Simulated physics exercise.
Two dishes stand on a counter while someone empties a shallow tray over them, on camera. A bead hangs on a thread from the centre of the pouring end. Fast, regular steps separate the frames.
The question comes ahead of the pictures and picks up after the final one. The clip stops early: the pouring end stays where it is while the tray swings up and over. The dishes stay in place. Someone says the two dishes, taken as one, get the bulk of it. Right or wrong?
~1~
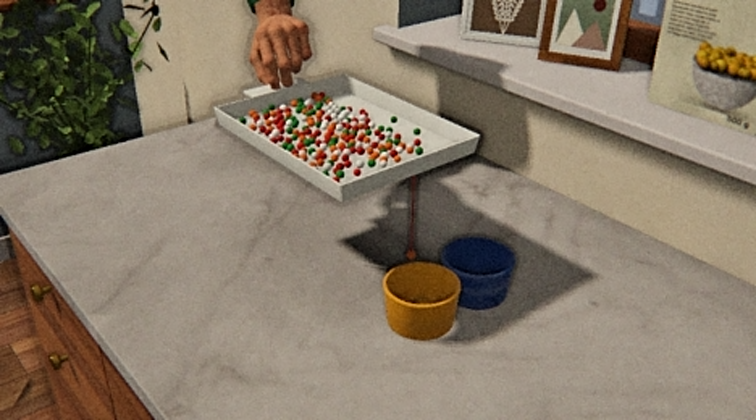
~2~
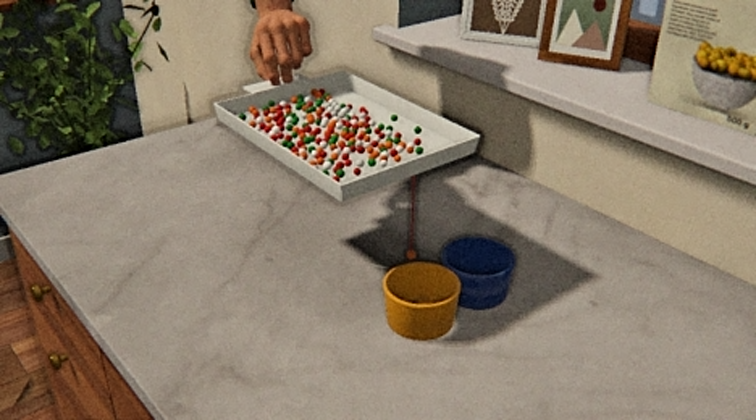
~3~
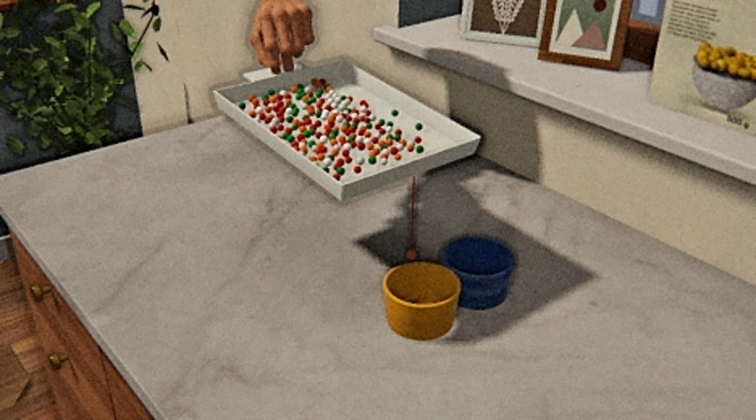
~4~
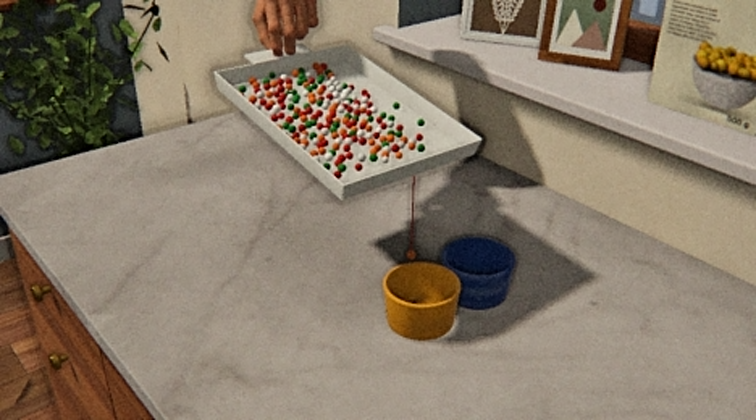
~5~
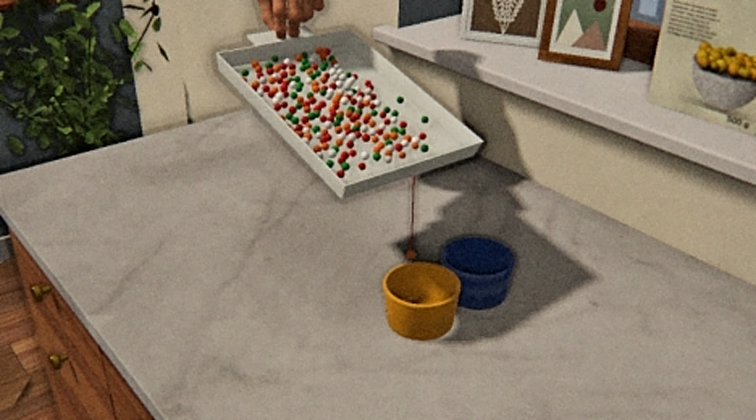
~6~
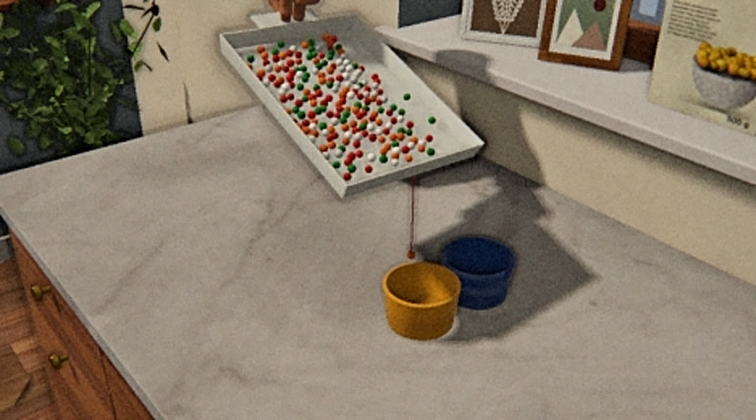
Right, they get more than half.
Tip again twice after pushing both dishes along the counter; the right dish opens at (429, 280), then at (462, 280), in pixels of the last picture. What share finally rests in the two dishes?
Close to 30 in a hundred, then close to 60 in a hundred.
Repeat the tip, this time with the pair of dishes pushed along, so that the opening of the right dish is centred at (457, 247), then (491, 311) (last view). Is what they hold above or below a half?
Result - try one, below the halfway mark; try two, below the halfway mark.
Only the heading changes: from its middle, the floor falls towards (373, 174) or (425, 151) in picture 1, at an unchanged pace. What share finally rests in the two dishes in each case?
First heading 20 %, second heading 60 %.
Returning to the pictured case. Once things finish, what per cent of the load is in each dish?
I'd say the left dish holds some 30 % and the right dish some 40 %.
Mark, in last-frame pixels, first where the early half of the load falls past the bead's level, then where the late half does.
Early half (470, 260), late half (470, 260).
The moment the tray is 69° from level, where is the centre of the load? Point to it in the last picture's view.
The centre of the load shows up near (434, 163) in the last view.
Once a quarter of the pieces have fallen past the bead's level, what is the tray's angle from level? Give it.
That would be about 80 degrees from level.
Just after the last frame, tray tipped steeply; the larger part on the tray; just a few in the left dish; just a few in the right dish; just a few outside both; roughly a quarter in the air.
A moment on, tray tipped past a quarter turn; about a tenth on the tray; roughly a quarter in the left dish; roughly a quarter in the right dish; roughly a quarter outside both; roughly a quarter in the air.
Further on, tray tipped past a quarter turn; roughly a quarter in the left dish; roughly half in the right dish; roughly a quarter outside both.
When it is over, tray tipped past a quarter turn; roughly a quarter in the left dish; roughly half in the right dish; roughly a quarter outside both.
